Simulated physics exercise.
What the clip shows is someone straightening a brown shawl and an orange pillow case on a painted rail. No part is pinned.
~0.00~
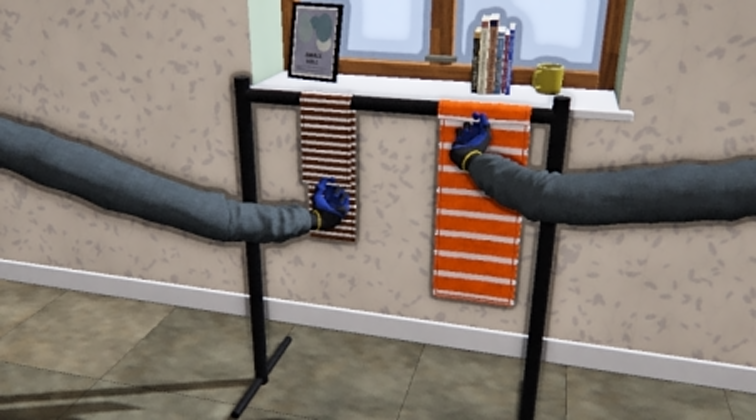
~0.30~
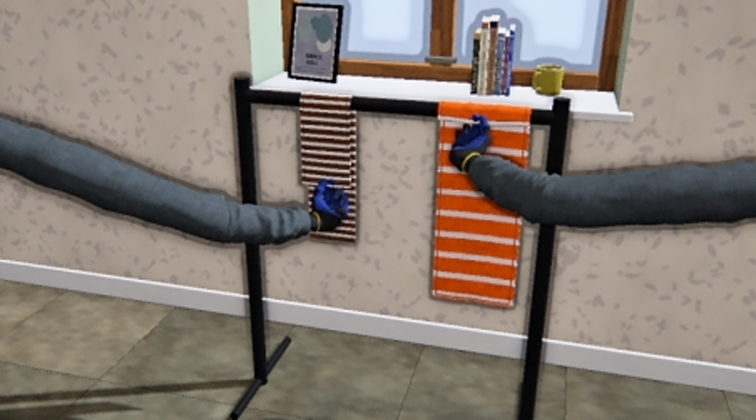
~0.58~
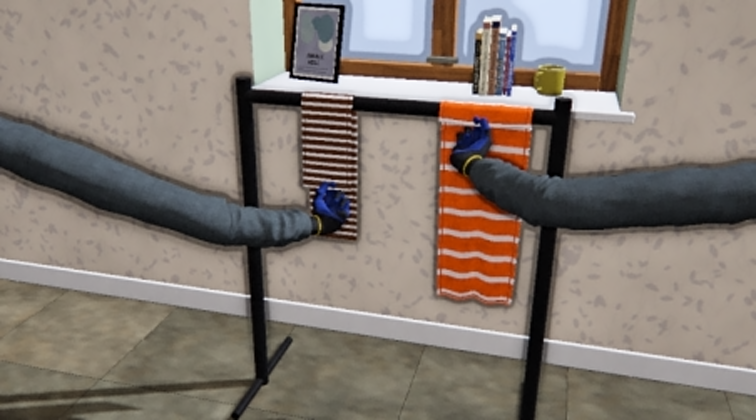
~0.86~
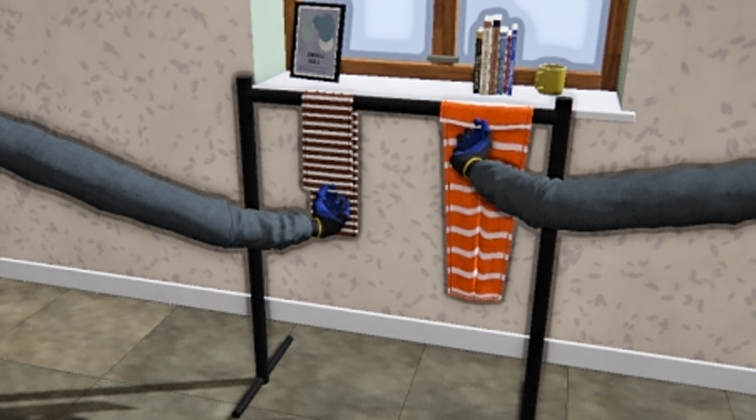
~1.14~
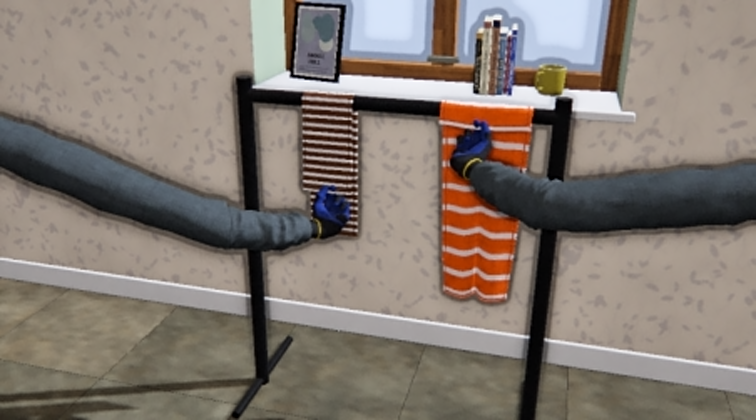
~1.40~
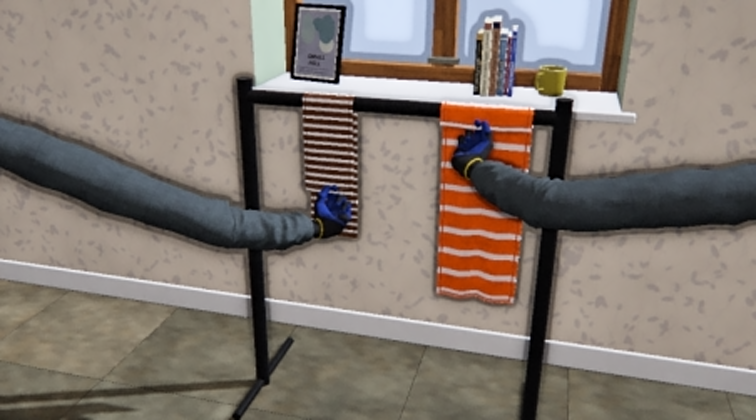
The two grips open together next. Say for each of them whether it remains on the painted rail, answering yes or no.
Brown shawl: Yes; orange pillow case: No.
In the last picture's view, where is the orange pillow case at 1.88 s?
Position estimate: Near (470, 361).
Around 1.88 s, shawl at rest on the rail; pillow case clear of the rail and dropping near (470, 361).
Around 2.16 s, shawl at rest on the rail; pillow case in a heap on the floor near (468, 411).
Finally, shawl at rest on the rail; pillow case in a heap on the floor near (467, 411). The brown shawl stays on and the orange pillow case slips to the floor.
